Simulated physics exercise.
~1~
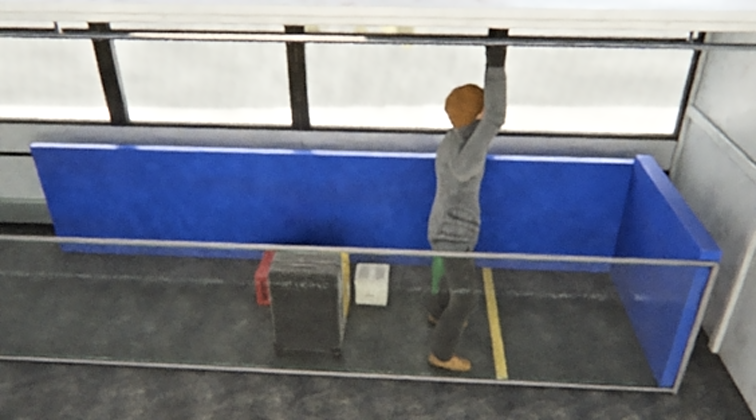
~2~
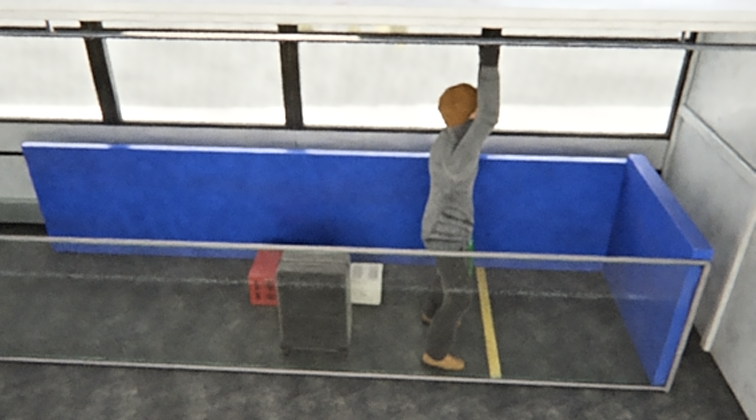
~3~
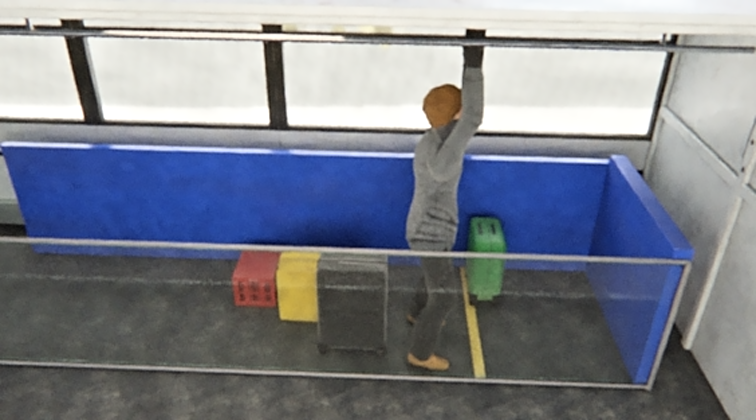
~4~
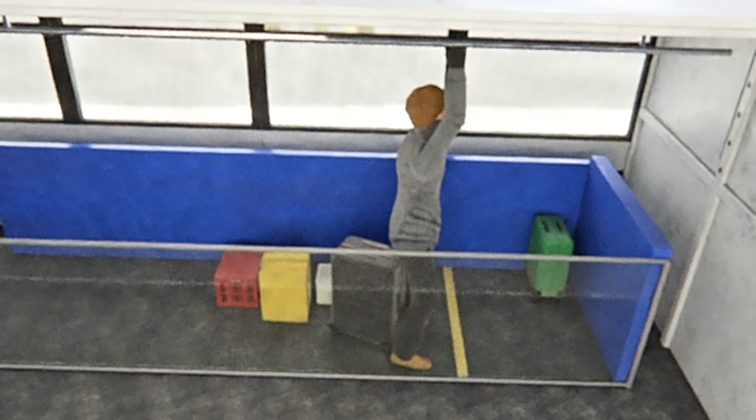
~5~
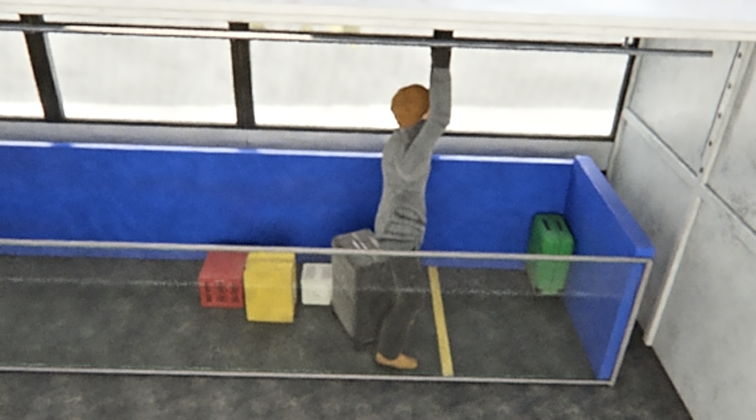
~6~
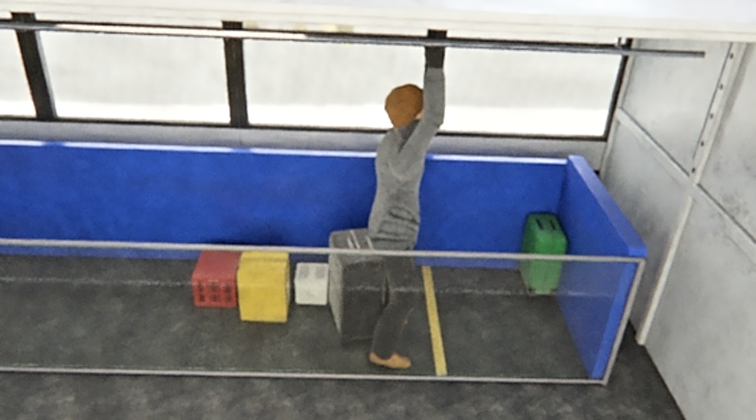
A black wheeled case slides right across the floor of a bus bay, passing in front of a yellow pack and a white tub toward a traveller in grey. The traveller stands with feet planted, one arm raised to an overhead rail, while the view pans slightly right. A small green case, at first mostly hidden behind the traveller, comes into view beyond the yellow line and slides on toward the blue end wall. The black case turns a little and comes up against the traveller's legs. Finally, both cases rest upright, the green one across the line and the black one short of it, with the red crate, yellow pack and white tub unmoved.
